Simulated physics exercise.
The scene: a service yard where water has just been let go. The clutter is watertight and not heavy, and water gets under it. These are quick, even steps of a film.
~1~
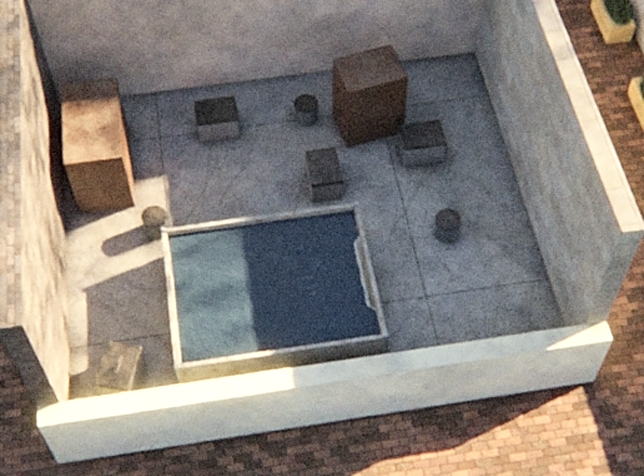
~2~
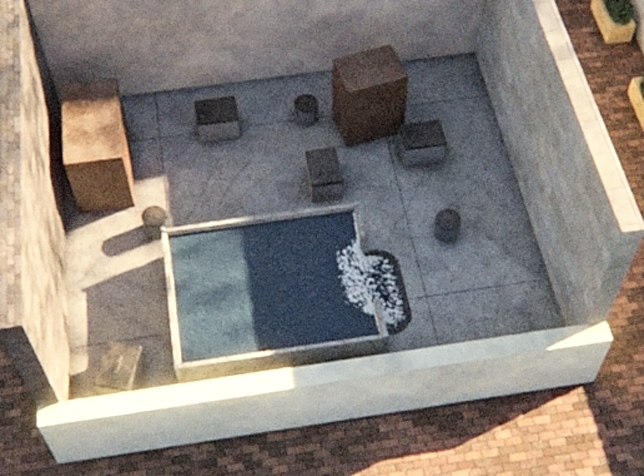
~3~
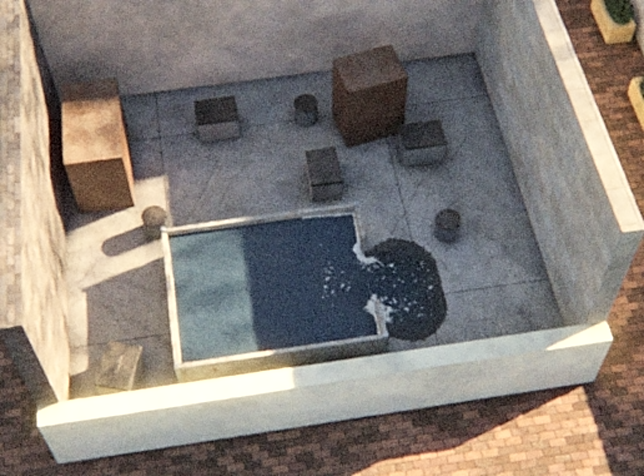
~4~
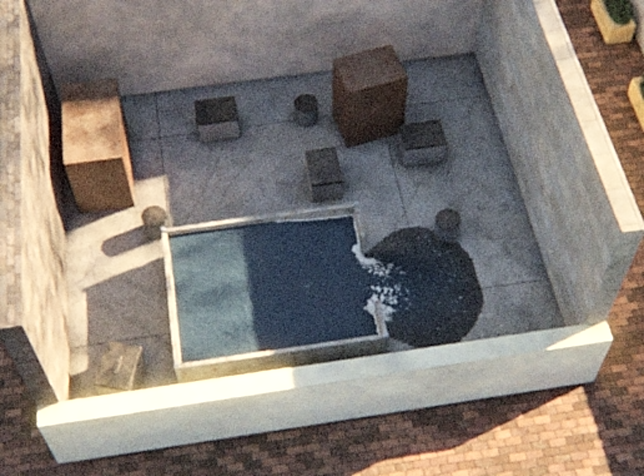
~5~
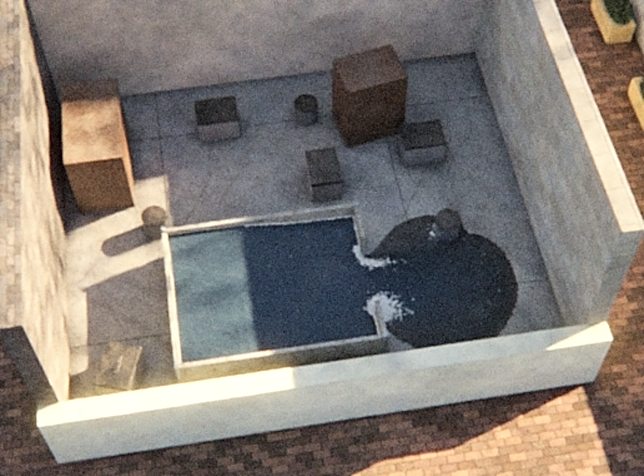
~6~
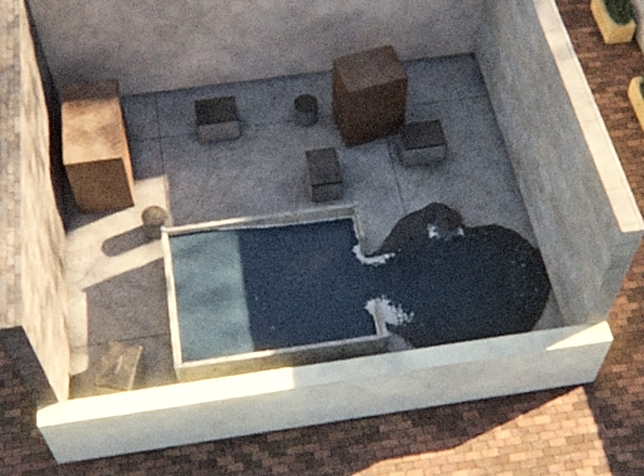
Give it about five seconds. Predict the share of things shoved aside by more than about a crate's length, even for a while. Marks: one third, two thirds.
Share: Under a third.
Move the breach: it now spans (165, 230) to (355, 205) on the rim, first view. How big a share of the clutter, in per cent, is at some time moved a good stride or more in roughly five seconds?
Some 70 per cent.
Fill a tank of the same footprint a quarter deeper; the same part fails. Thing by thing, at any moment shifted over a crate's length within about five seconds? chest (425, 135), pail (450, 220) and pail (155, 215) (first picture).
As listed: Swept aside, yes, less than that.
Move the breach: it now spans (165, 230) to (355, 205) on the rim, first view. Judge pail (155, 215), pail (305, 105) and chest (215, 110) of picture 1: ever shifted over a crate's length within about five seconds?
One after the other: That far or more, moved that far, shifted that much.
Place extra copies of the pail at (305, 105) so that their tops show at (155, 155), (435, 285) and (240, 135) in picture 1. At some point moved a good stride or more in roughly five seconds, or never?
One after the other: Under that, pushed that far, under that.
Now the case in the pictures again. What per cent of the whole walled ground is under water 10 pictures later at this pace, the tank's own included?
Close to 40 %.
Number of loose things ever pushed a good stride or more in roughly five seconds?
It comes to 2.
A moment on, 0 of 7 are well off their spots; 0 afloat.
Next, 1 of 7 are well off their spots; 1 afloat.
Later, 1 of 7 are well off their spots; 1 afloat.
In the end, 2 of 7 are well off their spots, and 2 have been at some point; 1 afloat.
